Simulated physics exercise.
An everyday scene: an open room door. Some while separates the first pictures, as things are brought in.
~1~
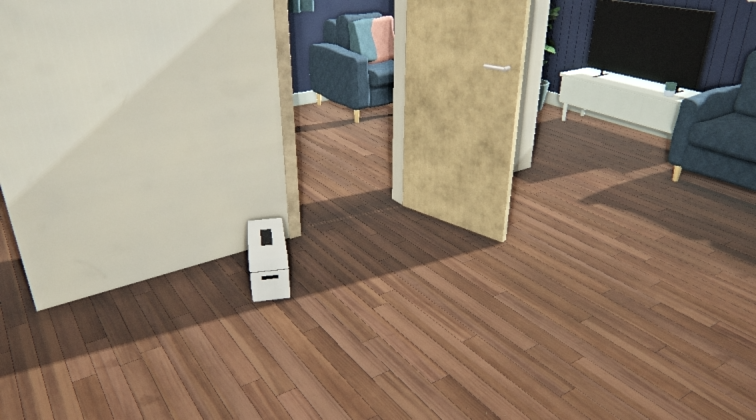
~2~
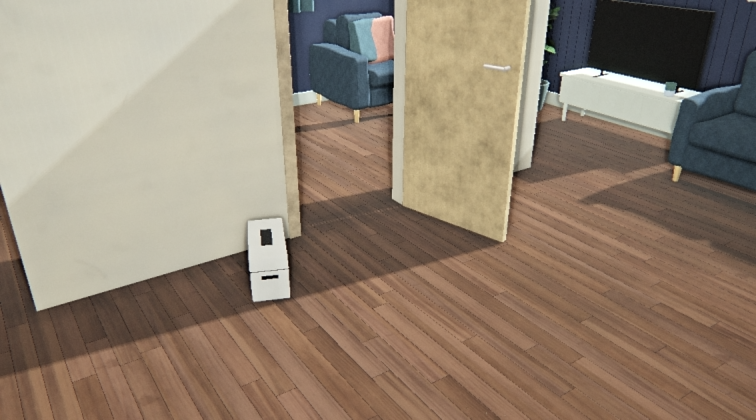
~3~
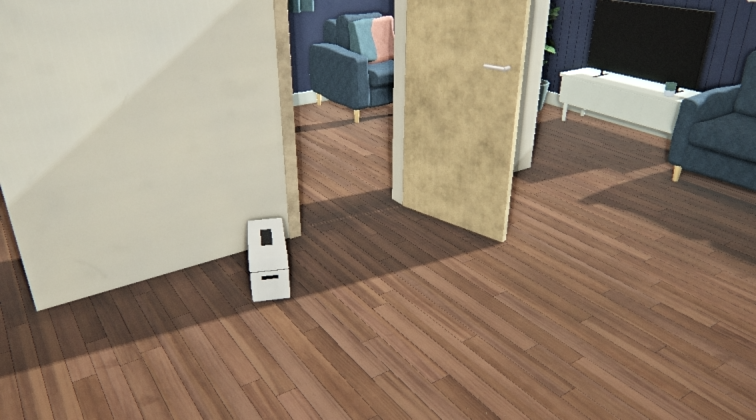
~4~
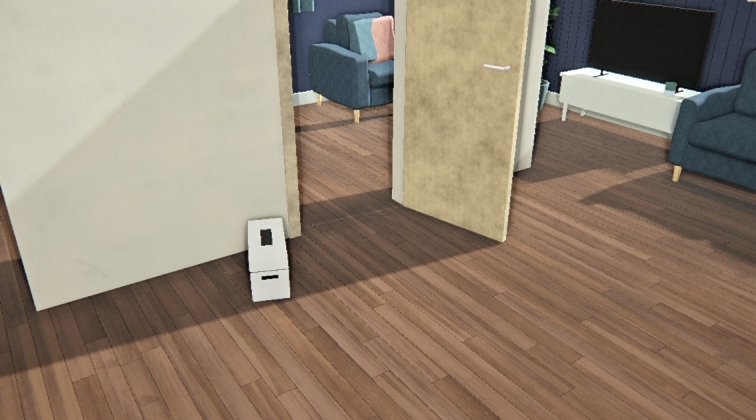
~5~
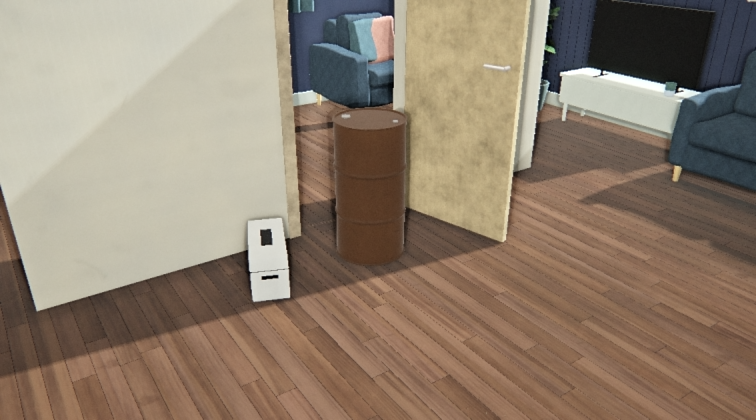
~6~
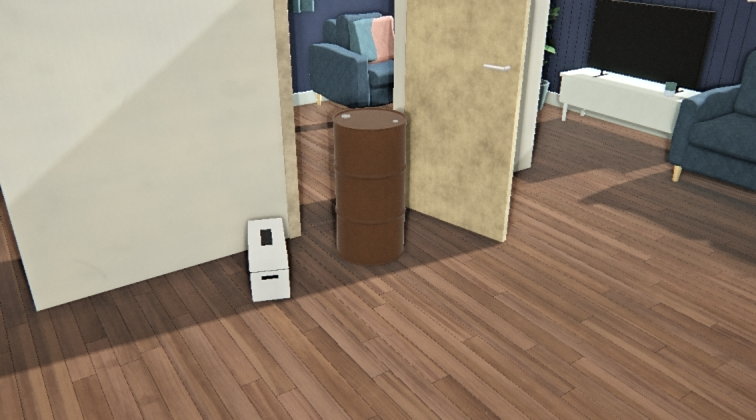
A brown drum appears in the open doorway, between a white toolbox on the wooden floor and the wide-open door. The door and toolbox stay still throughout, with a blue armchair and a television visible in the room beyond.
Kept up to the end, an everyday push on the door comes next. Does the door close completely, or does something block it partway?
The door is blocked partway.
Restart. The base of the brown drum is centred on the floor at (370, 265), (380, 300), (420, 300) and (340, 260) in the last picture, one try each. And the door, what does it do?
On the first go it doesn't make it all the way, then it makes it all the way, then it makes it all the way, and last it doesn't make it all the way.
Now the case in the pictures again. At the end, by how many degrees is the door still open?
It comes to about 55°.
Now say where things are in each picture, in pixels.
Door wide open and still; white toolbox (268, 258), in the first frame.
Door wide open and still; white toolbox (268, 258), in the second frame.
Door wide open and still; white toolbox (268, 258), in the third frame.
Door wide open and still; white toolbox (268, 258), in the fourth frame.
Door wide open and still; white toolbox (268, 258), in the fifth frame.
Door wide open and still; brown drum (370, 186); white toolbox (268, 258), in the sixth frame.
Then, 0.50 s after the last picture, door at 90°.
Then, 0.70 s after the last picture, door at 78°.
Then, 1.00 s after the last picture, door at 59°.
At rest, door at 55°; both in place. Seen from the same camera at the end, brown drum near (369, 186).
